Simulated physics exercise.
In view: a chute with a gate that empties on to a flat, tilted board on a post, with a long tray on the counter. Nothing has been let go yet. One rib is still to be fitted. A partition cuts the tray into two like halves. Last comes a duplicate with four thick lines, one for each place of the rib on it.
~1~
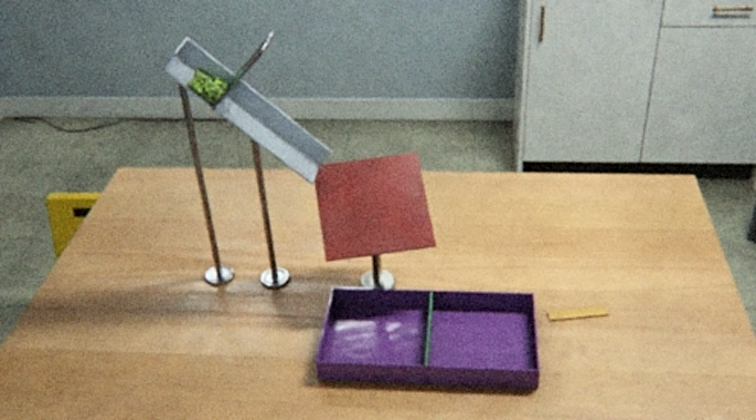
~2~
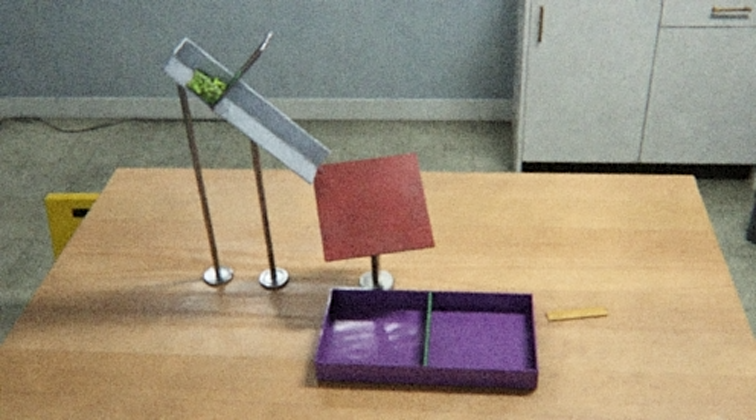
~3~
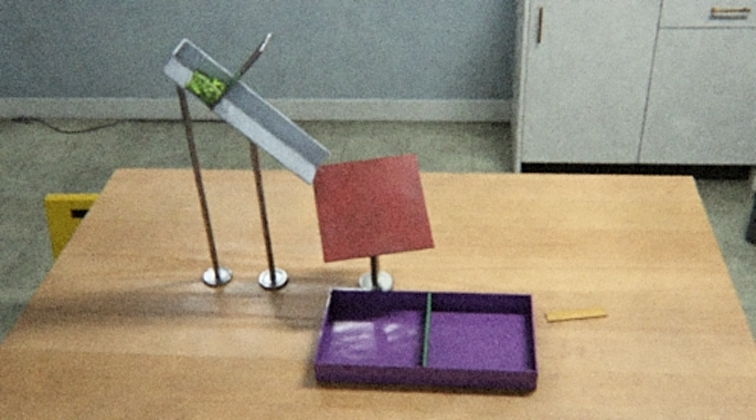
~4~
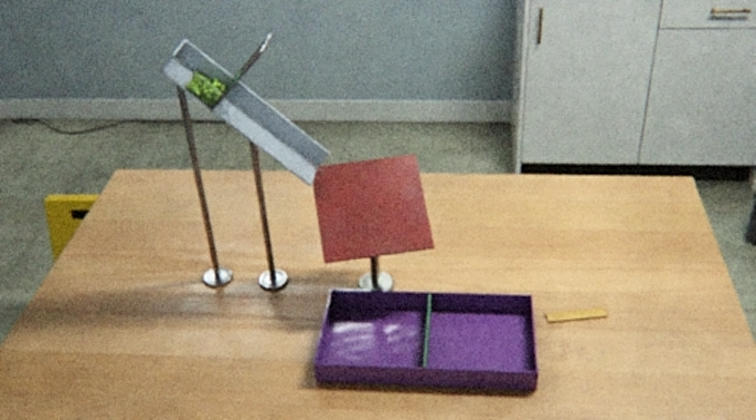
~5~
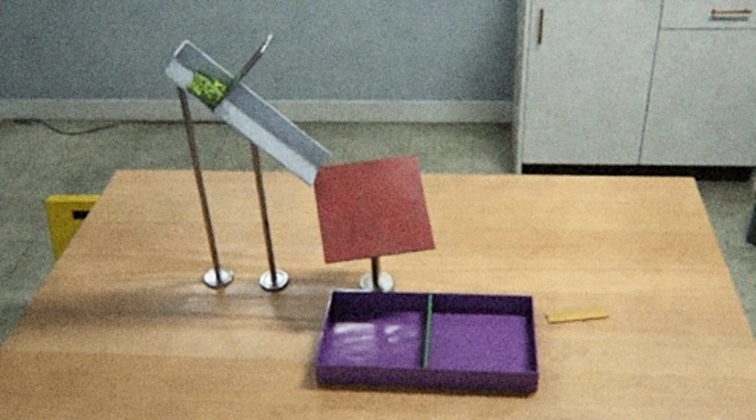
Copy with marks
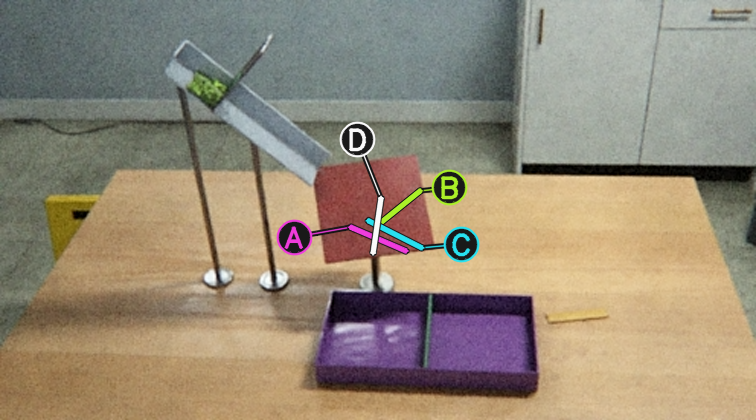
A grey chute on two thin metal posts slopes down to the right across a light wooden table, seen from slightly above in a room with a blue-grey wall and pale cabinets. Green peas sit behind its gate near the top, with a tilted red board below its lower end and a divided purple tray in front, a yellow strip to the right. Nothing visibly moves.
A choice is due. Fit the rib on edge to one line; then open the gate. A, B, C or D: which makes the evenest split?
Use line C.
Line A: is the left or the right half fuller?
More lands on the right.
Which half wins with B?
The left half.
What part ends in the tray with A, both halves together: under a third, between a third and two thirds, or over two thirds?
It is over two thirds.
On the marked copy, line A from (350, 227) to (405, 250); line B from (420, 190) to (376, 226); line C from (368, 220) to (421, 247); line D from (381, 198) to (373, 252).
Choosing A, of what is caught, a stray few in the left half, nearly all in the right.
Choosing B, of what is caught, nearly all in the left half, a small part in the right.
Choosing C, of what is caught, about half in the left half, about half in the right.
Choosing D, of what is caught, nearly all in the left half, a stray few in the right.
